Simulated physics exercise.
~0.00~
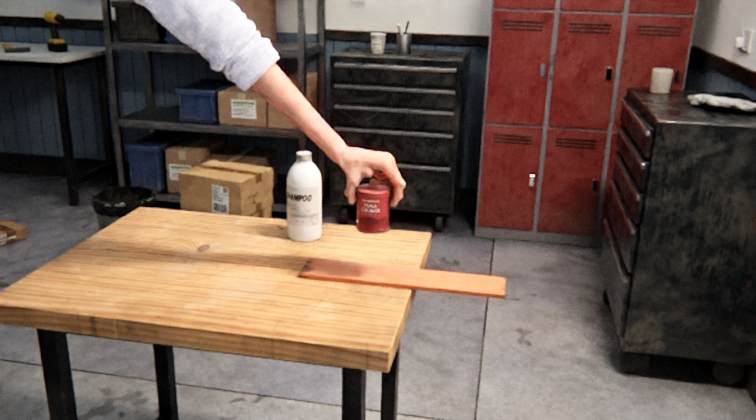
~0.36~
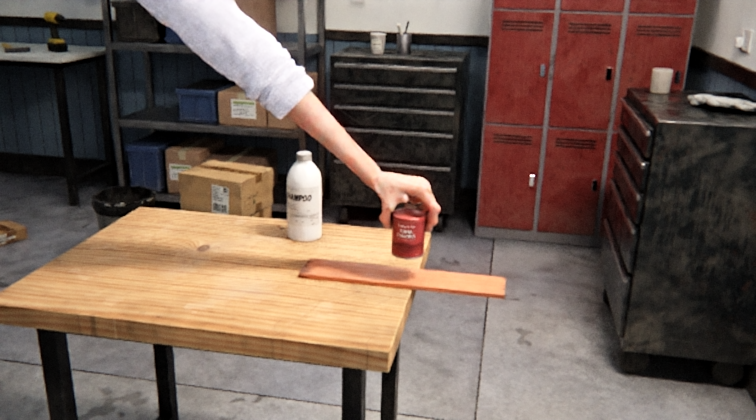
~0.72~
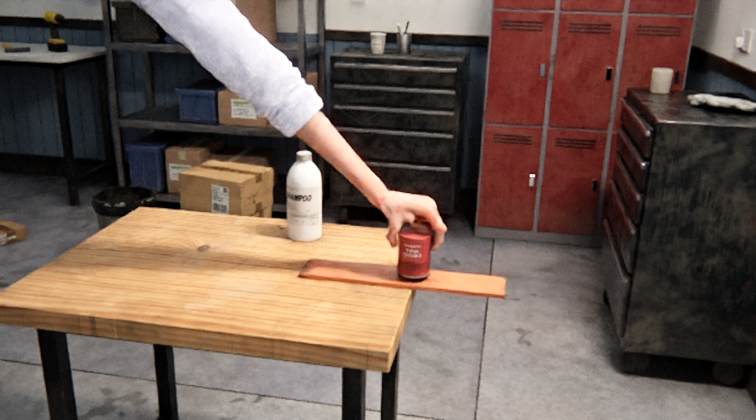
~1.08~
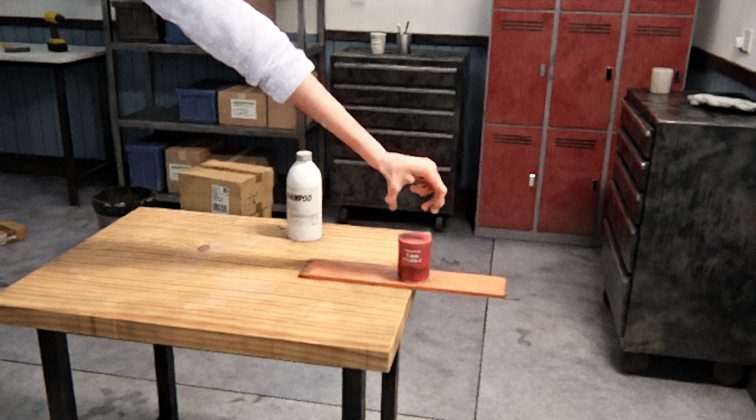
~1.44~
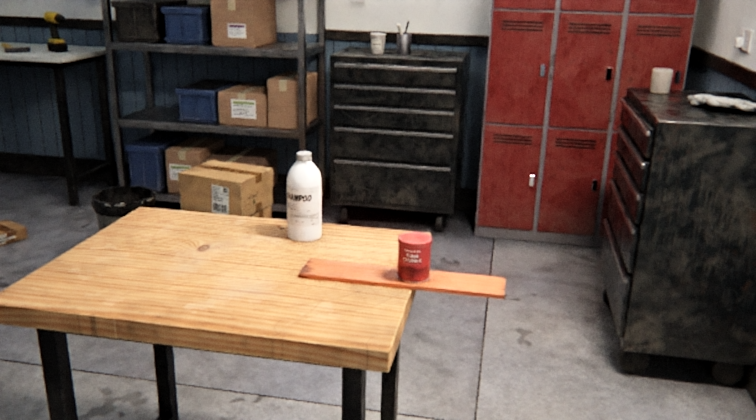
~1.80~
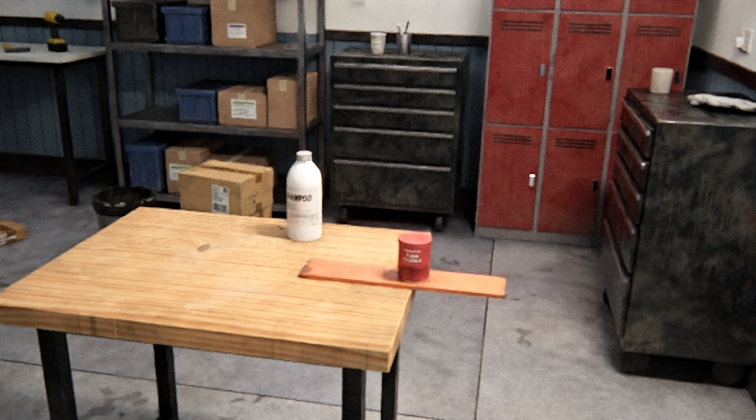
An arm in a pale sleeve reaches in from the upper left over a wooden table in a workshop, seen from slightly above by a still camera. A white shampoo bottle stands near the table's back edge, and a flat orange board juts past the right side, with dark drawers and red lockers behind. The hand holds a red tin beside the bottle, carries it right and lowers it upright onto the board near the table's edge. The fingers let go and the arm withdraws. The tin stays standing, and the board remains level, still overhanging the table.
